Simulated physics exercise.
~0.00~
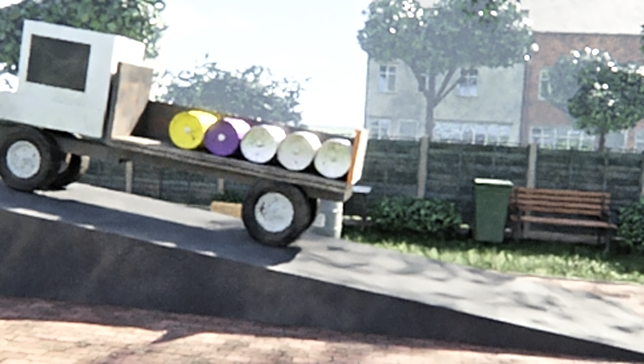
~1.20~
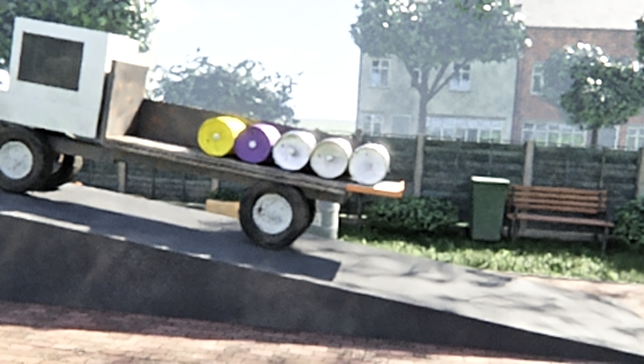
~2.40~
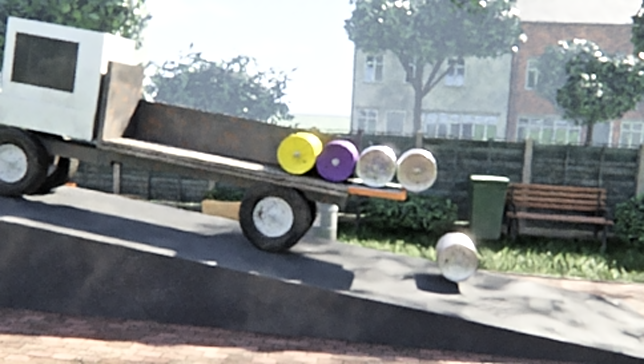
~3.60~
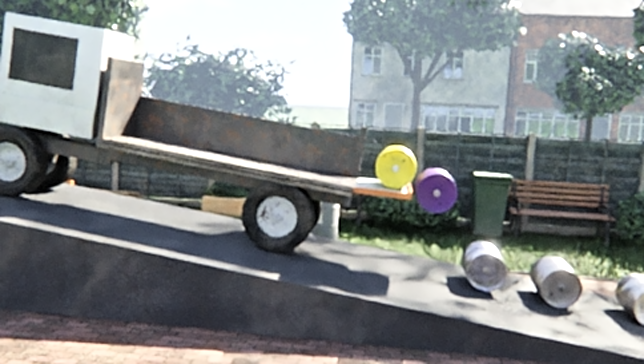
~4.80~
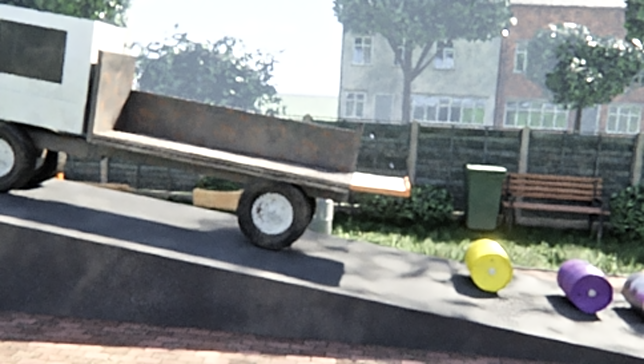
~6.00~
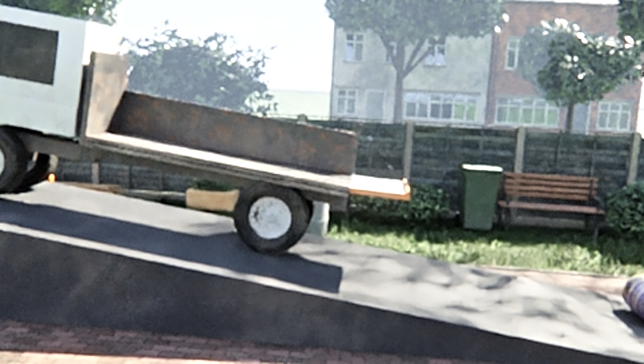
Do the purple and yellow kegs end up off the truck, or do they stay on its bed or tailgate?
Both the purple keg and the yellow keg end up off the truck. They roll over the lowered tailgate and drop onto the ramp.
